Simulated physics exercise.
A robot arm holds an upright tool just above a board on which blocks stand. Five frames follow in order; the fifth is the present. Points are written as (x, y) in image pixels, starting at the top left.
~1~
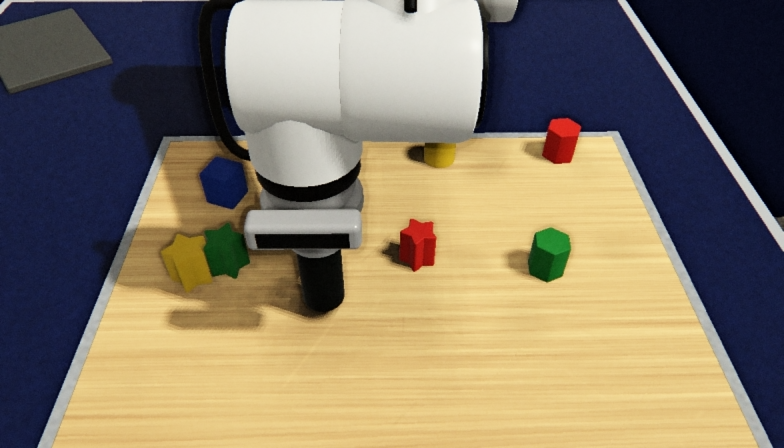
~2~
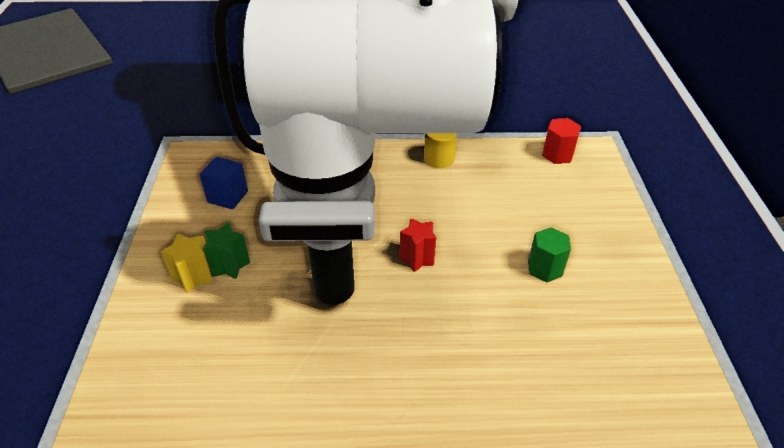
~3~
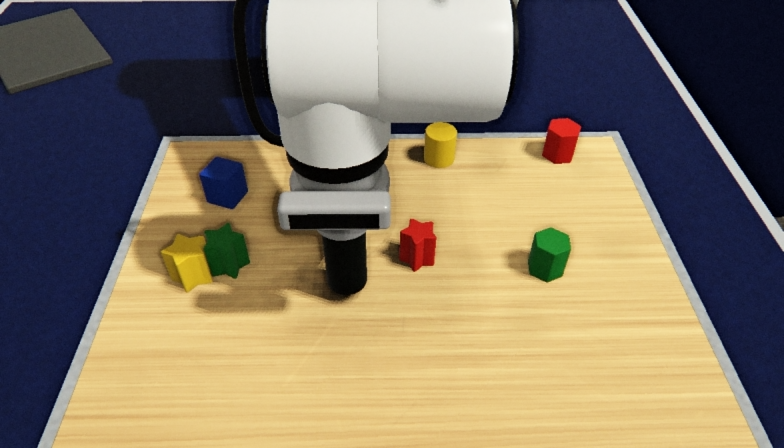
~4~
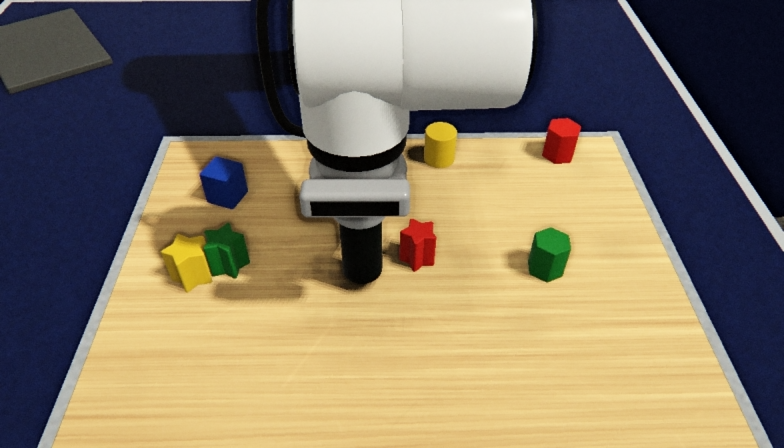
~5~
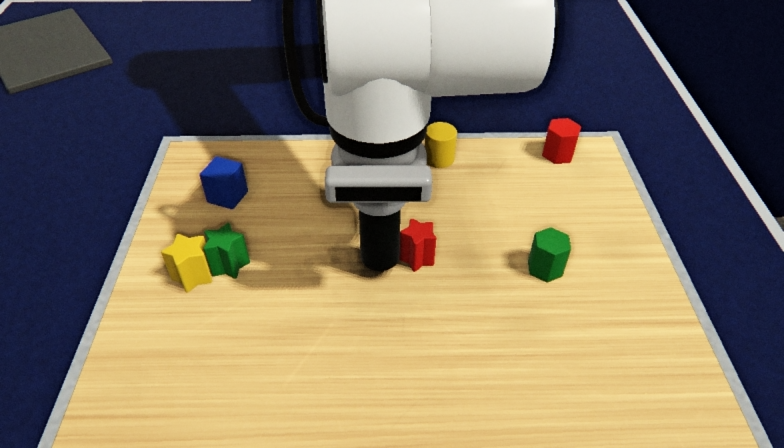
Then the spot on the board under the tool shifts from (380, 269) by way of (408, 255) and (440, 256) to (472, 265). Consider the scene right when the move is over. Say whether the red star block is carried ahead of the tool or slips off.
Slipped off.
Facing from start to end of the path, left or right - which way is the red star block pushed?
To the path's left.
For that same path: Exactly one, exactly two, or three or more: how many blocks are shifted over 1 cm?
Of all the blocks, just one travels more than a centimetre.
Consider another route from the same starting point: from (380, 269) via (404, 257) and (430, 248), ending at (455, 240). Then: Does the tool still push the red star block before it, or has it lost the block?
The block sits ahead of the tool.
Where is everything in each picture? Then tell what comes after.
The first frame shows tool's lower end at (324, 296); red star block at (419, 230); green hexagon at (553, 240).
The second frame shows tool at (334, 289); blocks still.
The third frame shows tool at (347, 280); blocks still.
The fourth frame shows tool at (363, 269); blocks still.
The fifth frame shows tool at (380, 257); red star block at (419, 230); green hexagon at (553, 240).
On the path given first. One third of the way, tool at (409, 244); red star block at (442, 221), turned 25° clockwise.
Two thirds of the way, tool at (442, 245); red star block at (473, 219), turned 20° clockwise.
At the end, tool at (474, 254); red star block at (493, 218), turned 15° anticlockwise; green hexagon still.
